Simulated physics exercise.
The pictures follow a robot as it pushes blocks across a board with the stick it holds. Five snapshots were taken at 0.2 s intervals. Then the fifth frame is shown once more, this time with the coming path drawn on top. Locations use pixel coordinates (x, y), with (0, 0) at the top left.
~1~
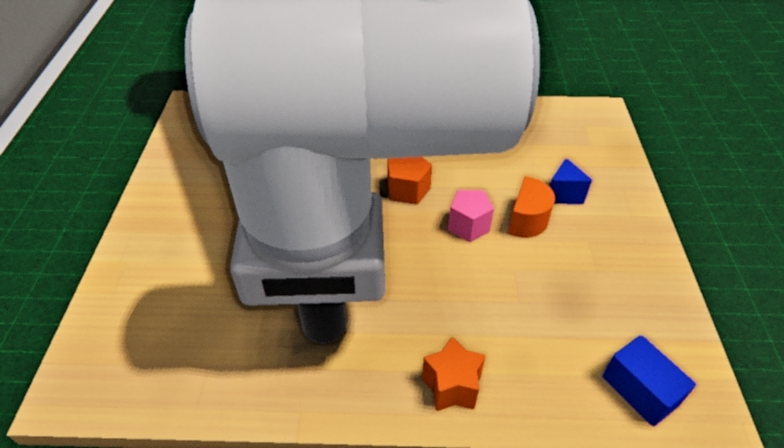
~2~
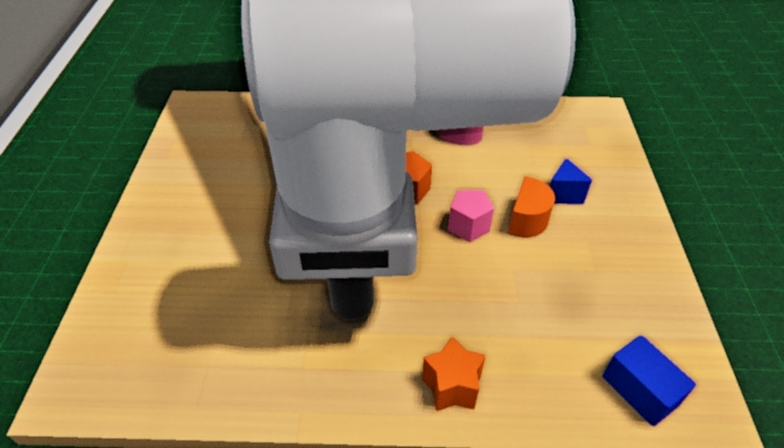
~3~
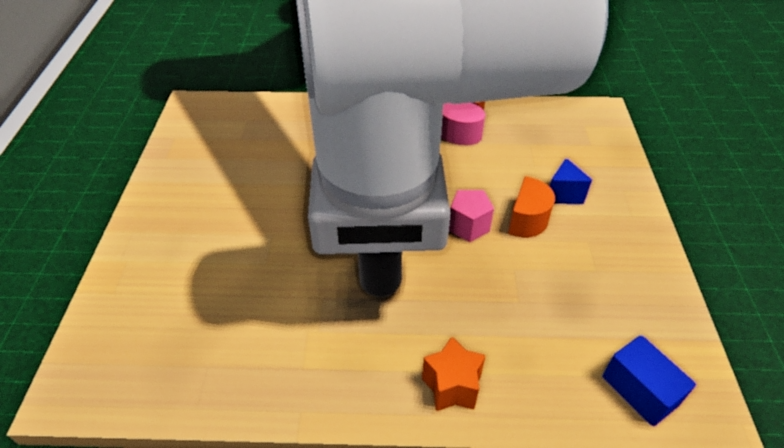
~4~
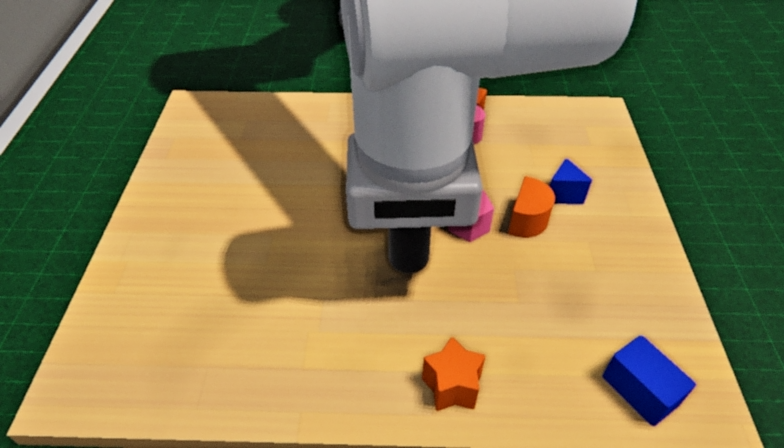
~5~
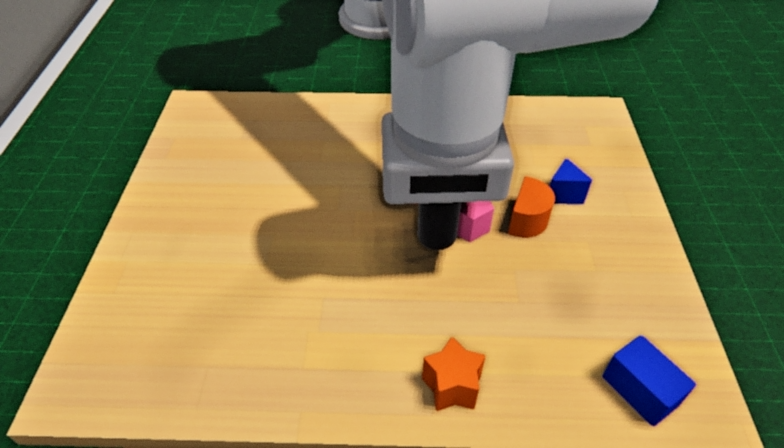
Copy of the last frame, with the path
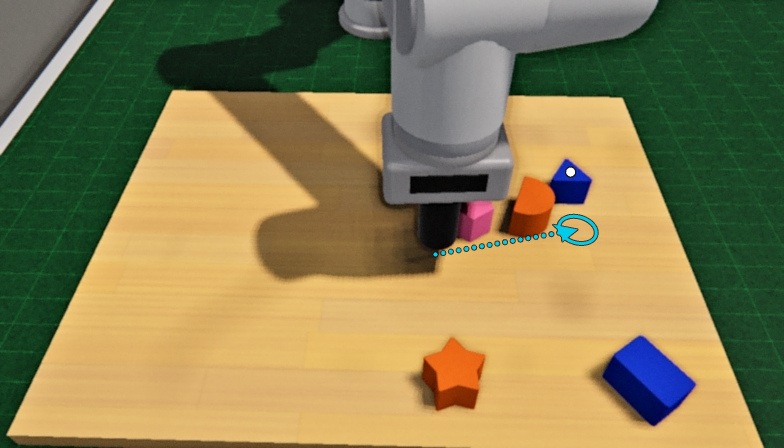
A light wooden board on a green grid-patterned floor is seen from above at an angle by a still camera. Orange, pink and blue blocks sit toward the upper right, with an orange star near the bottom centre and a larger blue block at lower right. A grey robot arm moves its dark stick steadily up and right from left of centre to beside the pink pentagon, while the blocks stay still.
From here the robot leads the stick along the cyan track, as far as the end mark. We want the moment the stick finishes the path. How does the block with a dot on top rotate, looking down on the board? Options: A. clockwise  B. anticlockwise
A.
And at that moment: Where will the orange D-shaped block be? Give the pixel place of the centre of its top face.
It will likely be found at (567, 180).
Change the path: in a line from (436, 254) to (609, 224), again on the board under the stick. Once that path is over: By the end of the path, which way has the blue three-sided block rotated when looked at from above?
Short answer: Clockwise.
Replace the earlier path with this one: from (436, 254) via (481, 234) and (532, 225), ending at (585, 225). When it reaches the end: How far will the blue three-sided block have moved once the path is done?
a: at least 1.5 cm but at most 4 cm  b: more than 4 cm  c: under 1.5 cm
Choice a: At least 1.5 cm but at most 4 cm.
The drawn path runs in a line from (436, 254) to (577, 230); the dot is on the blue three-sided block.
The first path, step by step. One third of the way, stick at (488, 228); pink pentagon at (485, 194), turned 50° anticlockwise.
Two thirds of the way, stick at (536, 220); pink pentagon at (486, 194), turned 55° anticlockwise; orange D-shaped block at (553, 184), turned 35° anticlockwise; blue three-sided block at (576, 167), turned 25° clockwise.
At the end, stick at (584, 212); orange pentagon not moved; pink pentagon at (486, 194), turned 55° anticlockwise; orange D-shaped block at (567, 180), turned 100° anticlockwise; blue three-sided block at (577, 160), turned 40° clockwise.
